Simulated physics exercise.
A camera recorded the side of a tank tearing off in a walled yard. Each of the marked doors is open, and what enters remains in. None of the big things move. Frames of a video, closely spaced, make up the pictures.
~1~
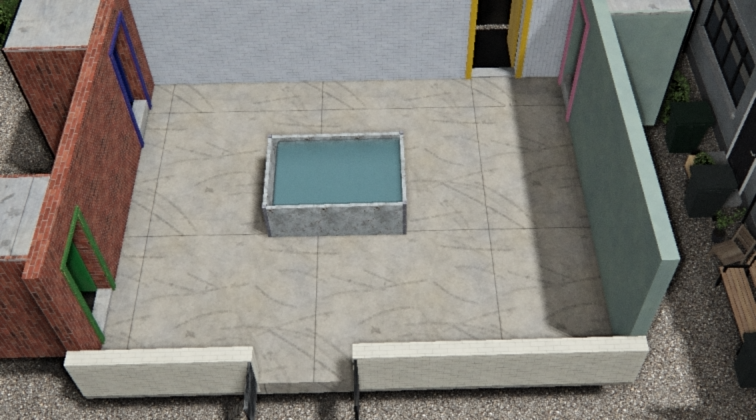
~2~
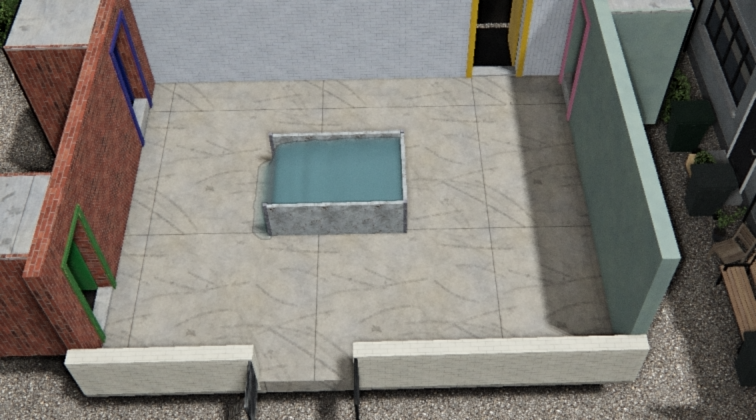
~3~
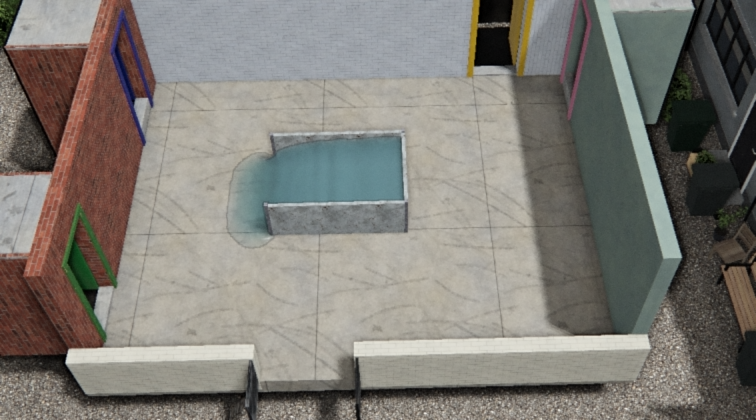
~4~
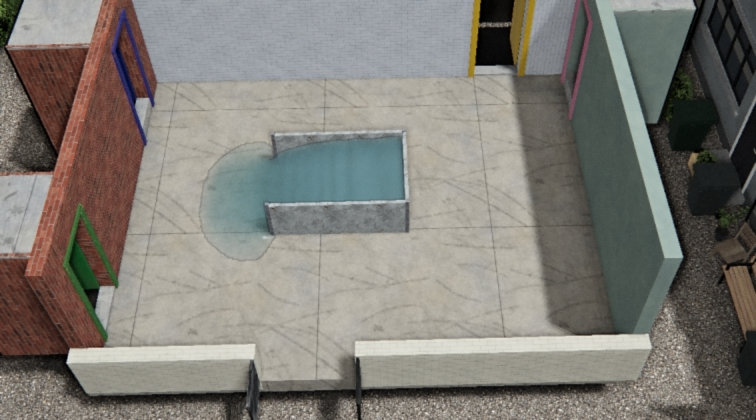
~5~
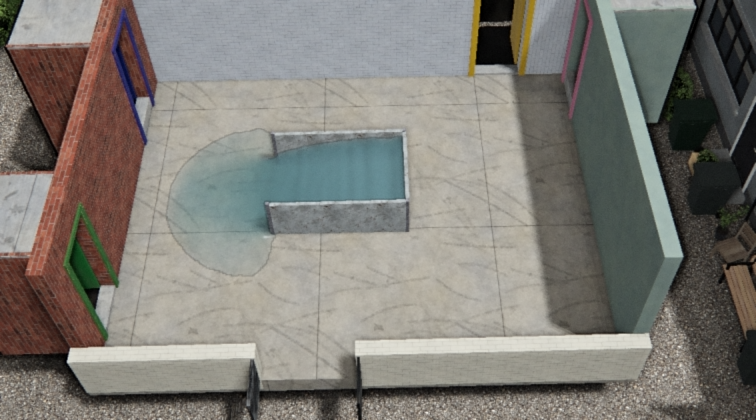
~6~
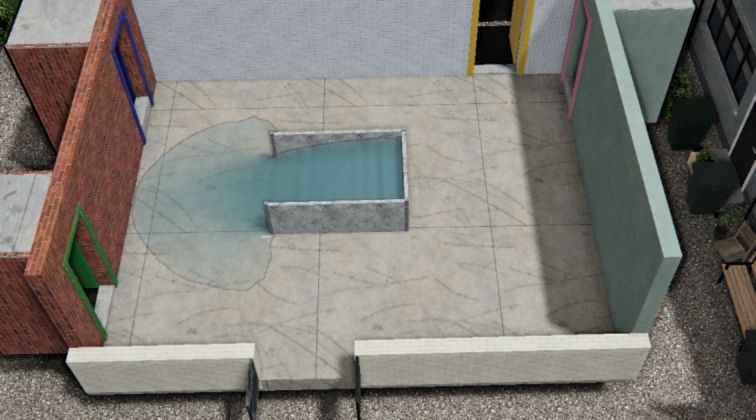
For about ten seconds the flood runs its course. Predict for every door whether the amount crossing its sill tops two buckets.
The pink door does not top it. The green door tops it. The yellow door does not top it. The blue door does not top it.
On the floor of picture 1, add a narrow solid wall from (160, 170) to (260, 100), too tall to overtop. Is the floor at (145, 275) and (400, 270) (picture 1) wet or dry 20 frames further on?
As listed: Covered, dry.
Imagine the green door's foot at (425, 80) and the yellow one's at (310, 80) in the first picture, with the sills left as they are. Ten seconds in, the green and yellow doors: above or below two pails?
As I see it, the green door remains below the limit, and the yellow door remains below the limit.
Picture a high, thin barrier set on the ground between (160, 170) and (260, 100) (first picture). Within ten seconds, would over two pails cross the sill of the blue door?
The blue door falls short.
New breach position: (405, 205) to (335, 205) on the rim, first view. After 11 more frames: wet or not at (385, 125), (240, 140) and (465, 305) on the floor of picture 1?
Going in your order, I'd say still bare, then still bare, then drenched.
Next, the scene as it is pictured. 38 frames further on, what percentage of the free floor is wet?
About 90 per cent.
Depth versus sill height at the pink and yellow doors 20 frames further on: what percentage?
Near 0 and 0 per cent, in that order.
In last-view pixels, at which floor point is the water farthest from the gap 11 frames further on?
My guess would be about (100, 369).
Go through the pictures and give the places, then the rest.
The first frame shows still water in the open tank at (335, 172).
In the second frame, water pours out at (274, 191) and has run to a hidden place.
In the third frame, the front is at (245, 243), out from the gap at (275, 191).
In the fourth frame, water pours out at (276, 192) and has run to (239, 150).
In the fifth frame, water pours out at (276, 191) and has run to (171, 219).
In the sixth frame, the front is at (143, 185), out from the gap at (275, 191).
A moment on, water covers 20 % of the floor; the pink door not reached, the green door wet at the sill, nothing in, the yellow door not reached, the blue door wet at the sill, nothing in.
Next, water covers 25 % of the floor; the pink door not reached, the green door under two buckets in, the yellow door not reached, the blue door wet at the sill, nothing in.
Then, water covers 40 % of the floor; the pink door not reached, the green door over two buckets in, the yellow door not reached, the blue door wet at the sill, nothing in.
Later, water covers 90 % of the floor; the pink door wet at the sill, nothing in, the green door over two buckets in, the yellow door wet at the sill, nothing in, the blue door wet at the sill, nothing in.
In the end, water covers 95 % of the floor; the pink door wet at the sill, nothing in, the green door over two buckets in, the yellow door wet at the sill, nothing in, the blue door wet at the sill, nothing in.
